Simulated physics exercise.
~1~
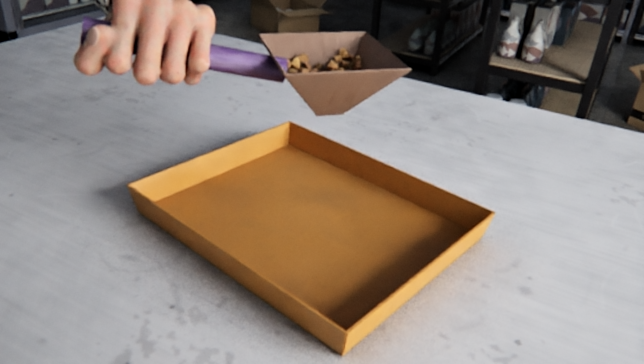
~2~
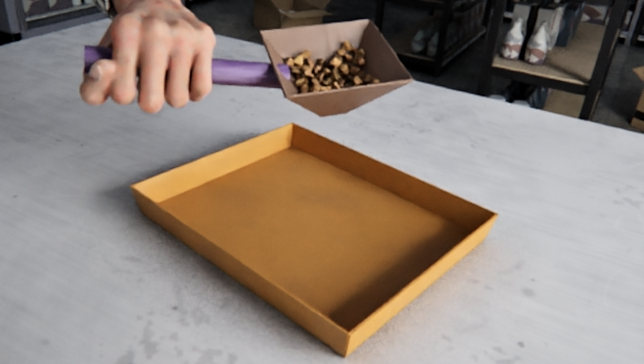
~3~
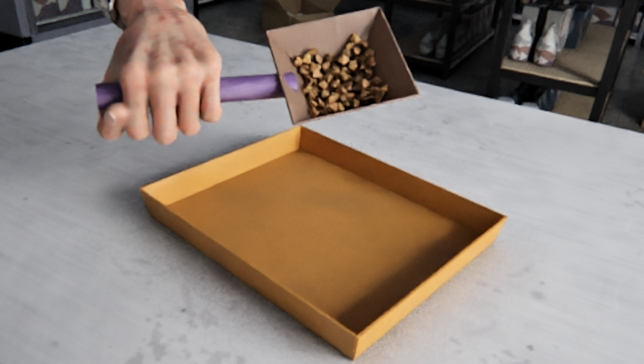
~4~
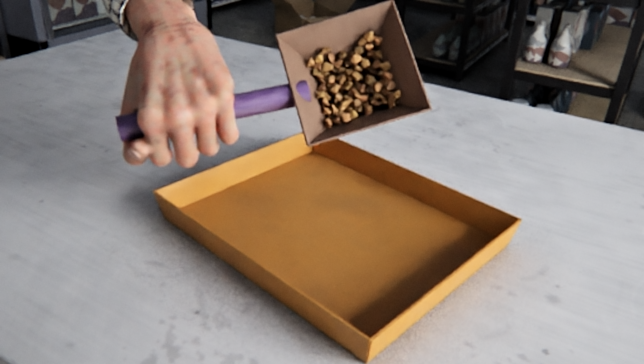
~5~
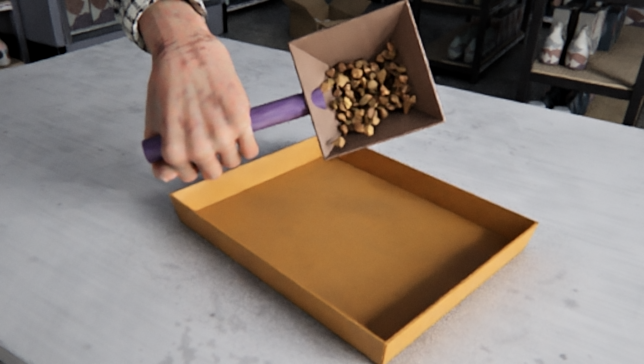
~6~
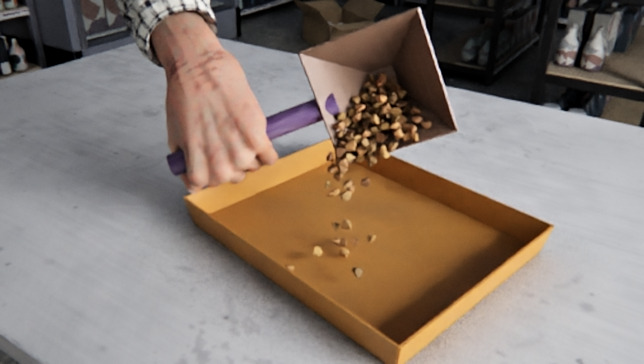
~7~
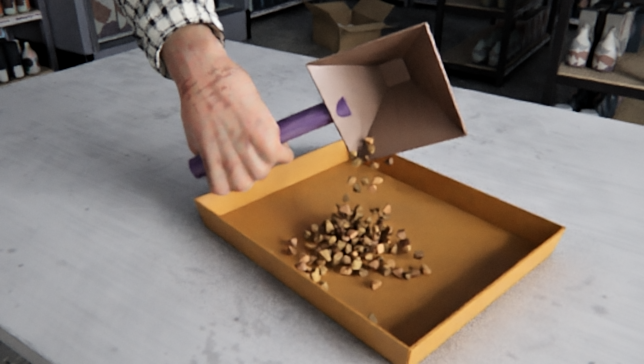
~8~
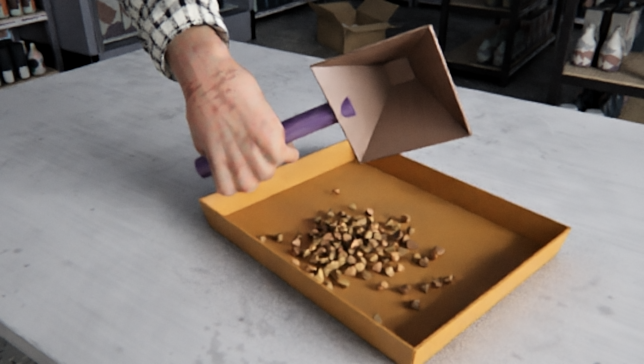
To begin with, a hand grips the purple handle of a brown, flared scoop holding small tan and brown pieces above an empty, shallow orange-yellow tray on a grey tabletop. The hand steadily rotates the scoop, tipping its open side toward the tray while the pieces stay inside. As the tilt steepens, the pieces slide to the lower edge and begin to spill. Most then tumble out, forming a loose heap in the tray as a few last ones fall. Finally, the emptied scoop remains tipped above the tray, with the pieces scattered across its floor.
